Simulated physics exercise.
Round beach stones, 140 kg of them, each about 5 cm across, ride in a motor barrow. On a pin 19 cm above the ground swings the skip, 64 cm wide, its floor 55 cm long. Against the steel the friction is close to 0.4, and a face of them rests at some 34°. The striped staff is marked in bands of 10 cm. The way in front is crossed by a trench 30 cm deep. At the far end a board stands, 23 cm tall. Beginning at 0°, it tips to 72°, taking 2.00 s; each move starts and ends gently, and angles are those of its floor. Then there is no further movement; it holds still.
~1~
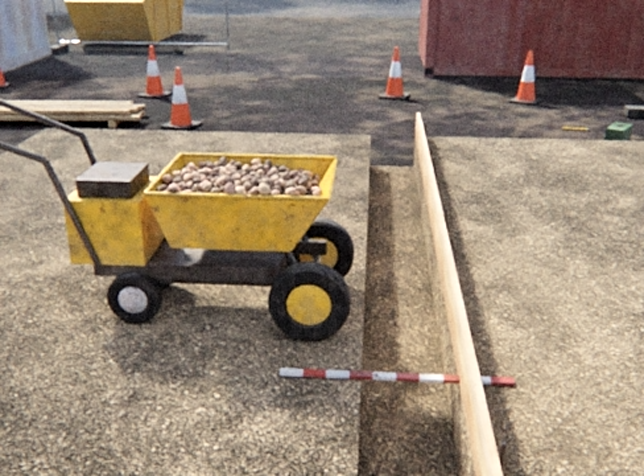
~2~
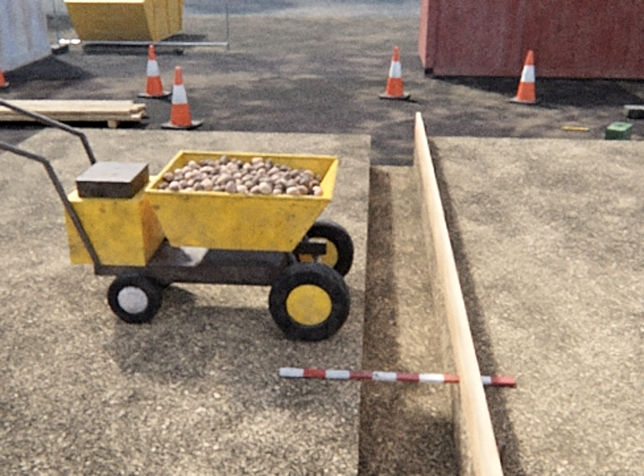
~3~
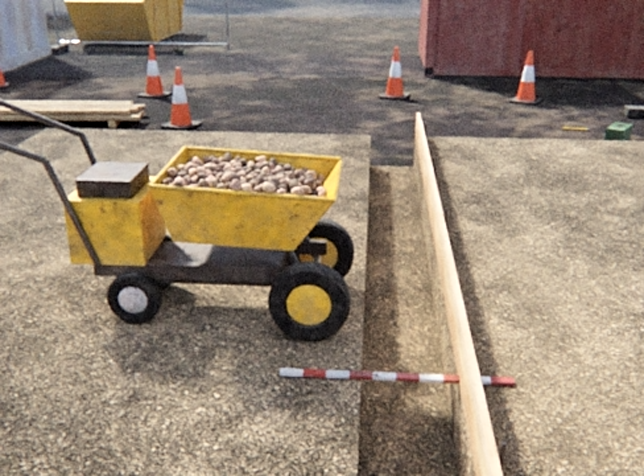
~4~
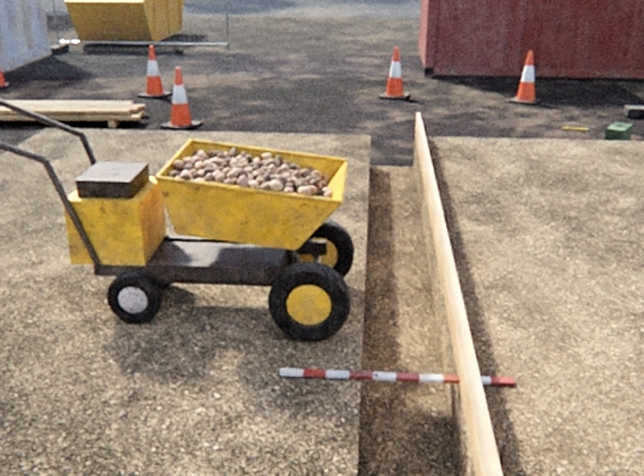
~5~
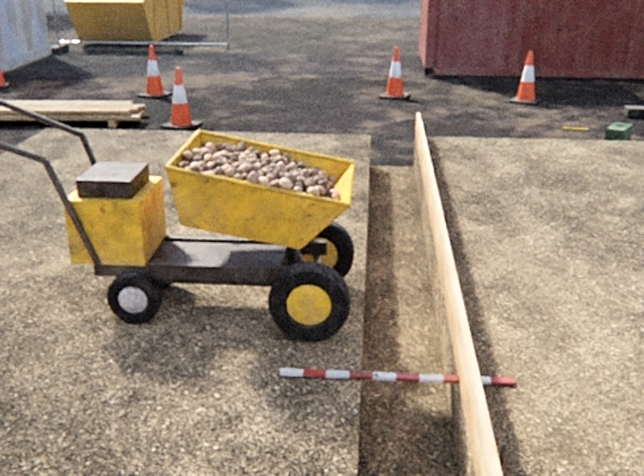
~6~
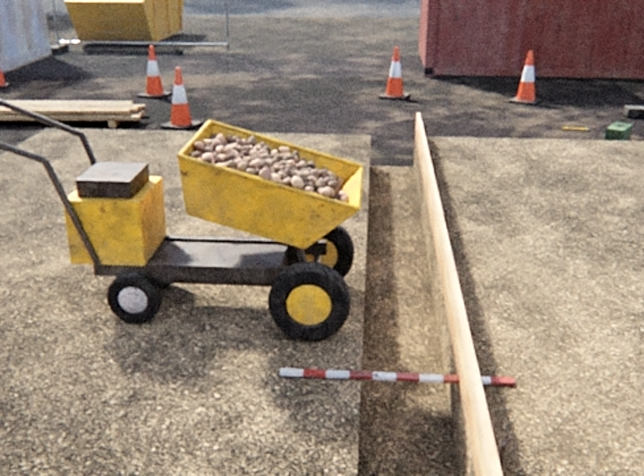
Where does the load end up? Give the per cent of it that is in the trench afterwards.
Some 67 per cent of it.
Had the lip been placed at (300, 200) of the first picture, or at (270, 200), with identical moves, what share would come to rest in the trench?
From the first place around 100 per cent, from the other around 100.
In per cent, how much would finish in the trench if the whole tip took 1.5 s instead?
My guess is near 60 percent.
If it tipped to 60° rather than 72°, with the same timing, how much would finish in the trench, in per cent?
I'd guess some 60 in a hundred.
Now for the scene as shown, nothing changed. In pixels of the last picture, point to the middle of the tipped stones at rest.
I'd put it close to (431, 348).
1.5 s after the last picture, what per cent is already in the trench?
At that moment: Approx. 35 %.
Then, 0.9 s after the last picture the floor is at 61°, 94 % in the skip, 6 % in the trench; the foremost stones are at (458, 273).
Then, 1.5 s after the last picture the floor is at 72°, 38 % in the skip, 35 % in the trench, 27 % past the trench; the foremost stones are at (577, 312).
Then, 1.9 s after the last picture the floor is at 72°, 18 % in the skip, 48 % in the trench, 33 % past the trench; the foremost stones are at (639, 312).
Then, 3.8 s after the last picture the floor is at 72°, 0 % in the skip, 67 % in the trench, 33 % past the trench; the foremost stones are past the picture's edge.
